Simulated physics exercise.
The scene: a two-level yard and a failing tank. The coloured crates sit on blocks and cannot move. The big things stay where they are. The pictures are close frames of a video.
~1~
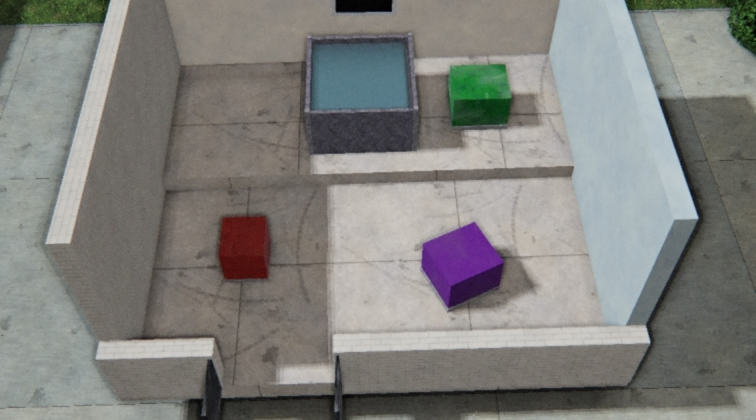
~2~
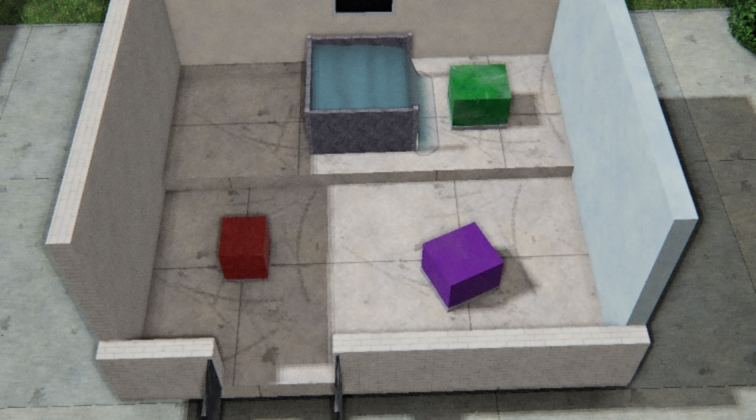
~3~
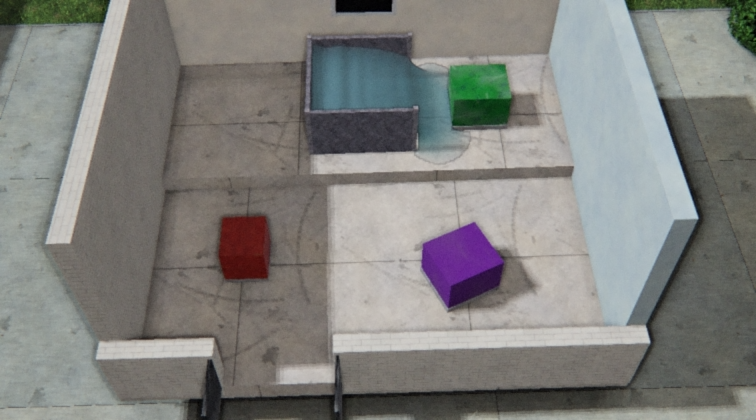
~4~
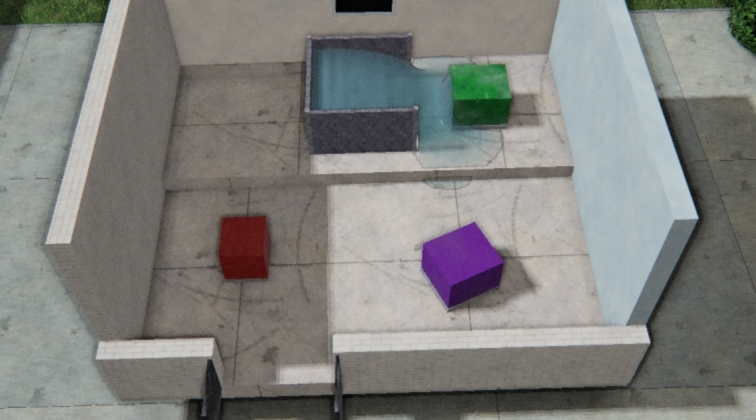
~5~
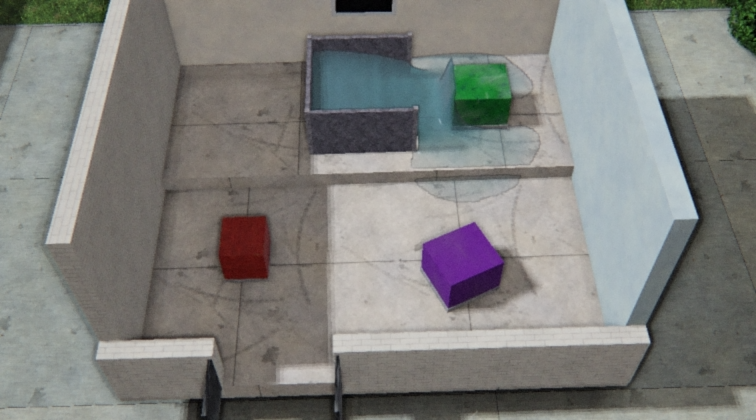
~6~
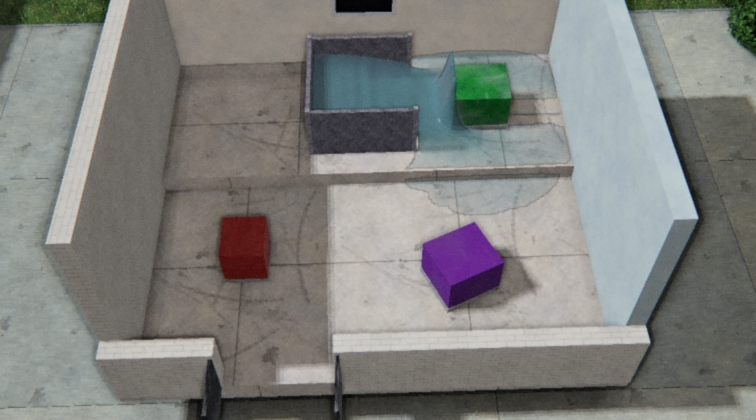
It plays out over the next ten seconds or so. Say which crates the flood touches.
In the end: The red crate is soaked; the purple crate is soaked; the green crate is soaked.
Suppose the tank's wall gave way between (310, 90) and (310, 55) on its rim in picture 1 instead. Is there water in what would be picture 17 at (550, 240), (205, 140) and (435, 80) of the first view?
As listed: Clear, flooded, no water.
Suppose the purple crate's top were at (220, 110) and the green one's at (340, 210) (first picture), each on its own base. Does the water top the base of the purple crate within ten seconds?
The purple one is safe.
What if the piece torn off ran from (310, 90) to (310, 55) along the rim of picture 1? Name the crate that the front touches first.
That is the red crate.
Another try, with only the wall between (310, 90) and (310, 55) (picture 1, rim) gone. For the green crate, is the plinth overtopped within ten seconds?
In short: Green escapes it.
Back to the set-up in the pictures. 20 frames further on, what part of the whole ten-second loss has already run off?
Some 0 per cent.
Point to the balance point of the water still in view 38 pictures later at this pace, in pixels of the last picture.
I would point to (399, 221).
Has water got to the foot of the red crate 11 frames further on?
In short: At red no.
A moment on, water covers 30 % of the floor; the red crate not reached, the purple crate water round its plinth, the green crate water round its plinth.
Next, water covers 40 % of the floor; the red crate not reached, the purple crate water round its plinth, the green crate water round its plinth.
Then, water covers 55 % of the floor; the red crate water round its plinth, the purple crate water round its plinth, the green crate water round its plinth.
Later, water covers 80 % of the floor; the red crate water round its plinth, the purple crate water round its plinth, the green crate water round its plinth.
In the end, water covers 90 % of the floor; the red crate was topped, the purple crate was topped, the green crate was topped.
